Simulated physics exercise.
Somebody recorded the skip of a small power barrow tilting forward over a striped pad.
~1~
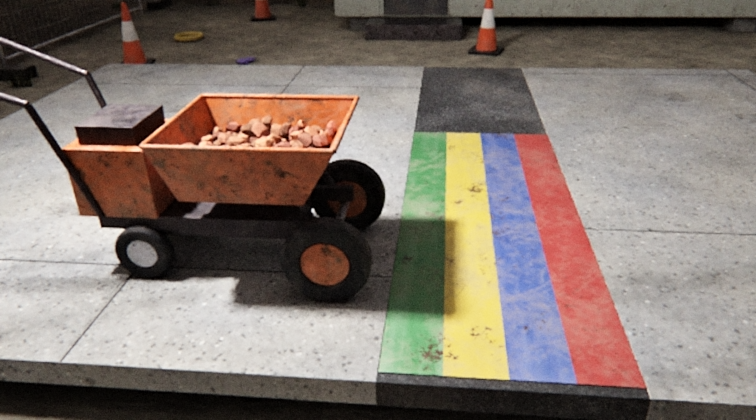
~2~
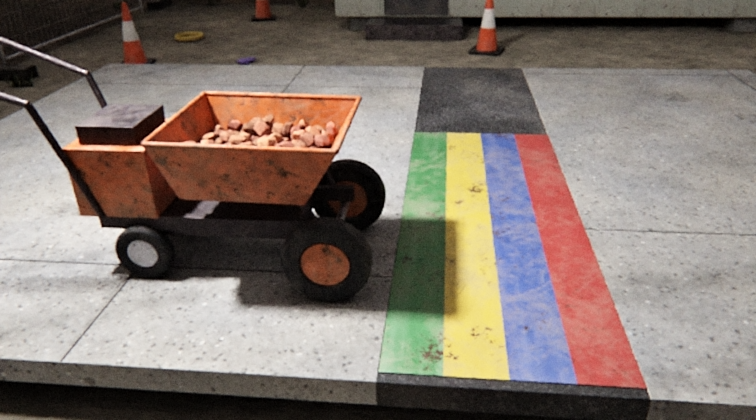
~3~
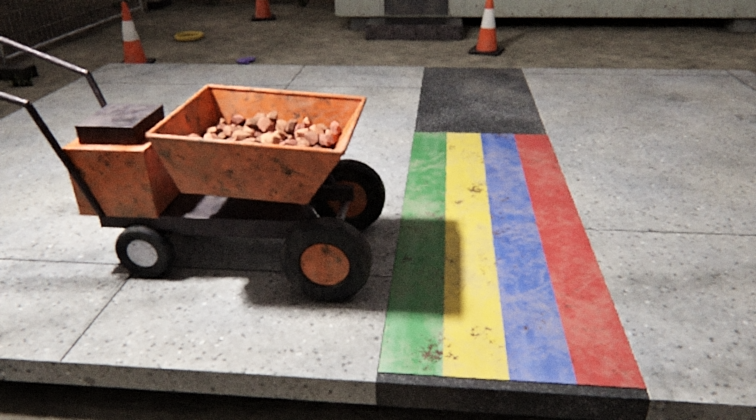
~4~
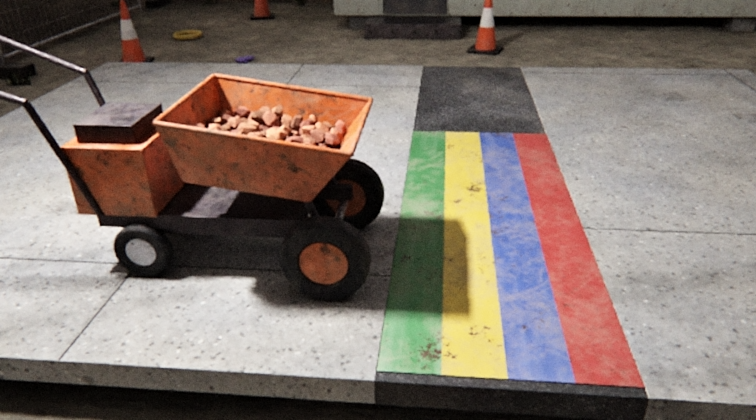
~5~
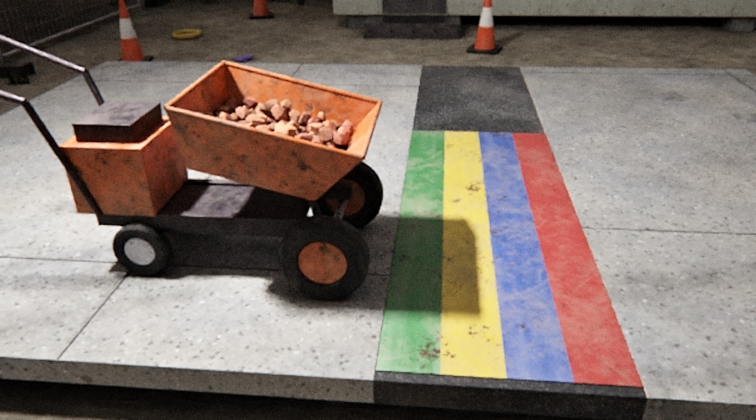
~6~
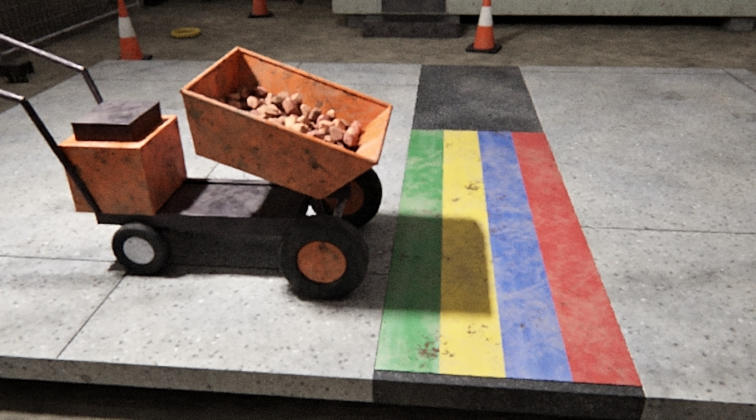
An orange skip full of reddish rubble sits on a small black-framed power barrow at the left, on grey concrete slabs seen from slightly above and side-on, with traffic cones behind. To the right lies a pad striped green, yellow, blue and red. The skip starts level, then tilts gradually forward to the right, its rear rising clearly, while the wheels stay put and the view barely shifts.
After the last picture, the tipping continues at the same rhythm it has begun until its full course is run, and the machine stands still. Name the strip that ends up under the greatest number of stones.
That would be the yellow strip.
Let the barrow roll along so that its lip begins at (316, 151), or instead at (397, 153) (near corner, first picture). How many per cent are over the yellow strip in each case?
About 50 percent at the first place and about 10 percent at the second.
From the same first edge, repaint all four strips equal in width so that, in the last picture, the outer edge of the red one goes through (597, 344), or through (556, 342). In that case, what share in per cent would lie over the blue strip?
30 % and 40 %, near enough.
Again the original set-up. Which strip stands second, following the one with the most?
The answer is blue.
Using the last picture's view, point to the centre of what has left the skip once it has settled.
Roughly at (481, 260).
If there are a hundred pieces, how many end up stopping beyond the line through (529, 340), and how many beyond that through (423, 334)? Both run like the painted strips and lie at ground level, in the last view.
Around 20 percent for the first and 100 percent for the second.
Soon, skip tipped steeply; all in the skip.
A while on, skip tipped right over; most in the skip; a small part over the yellow strip; a stray few over the blue strip.
Towards the end, skip tipped right over; about a quarter in the skip; a stray few over the green strip; about a third over the yellow strip; about a quarter over the blue strip; a small part over the red strip; a stray few off the paint.
Finally, skip tipped right over; a stray few in the skip; a small part over the green strip; about half over the yellow strip; about a quarter over the blue strip; a small part over the red strip; a stray few off the paint.
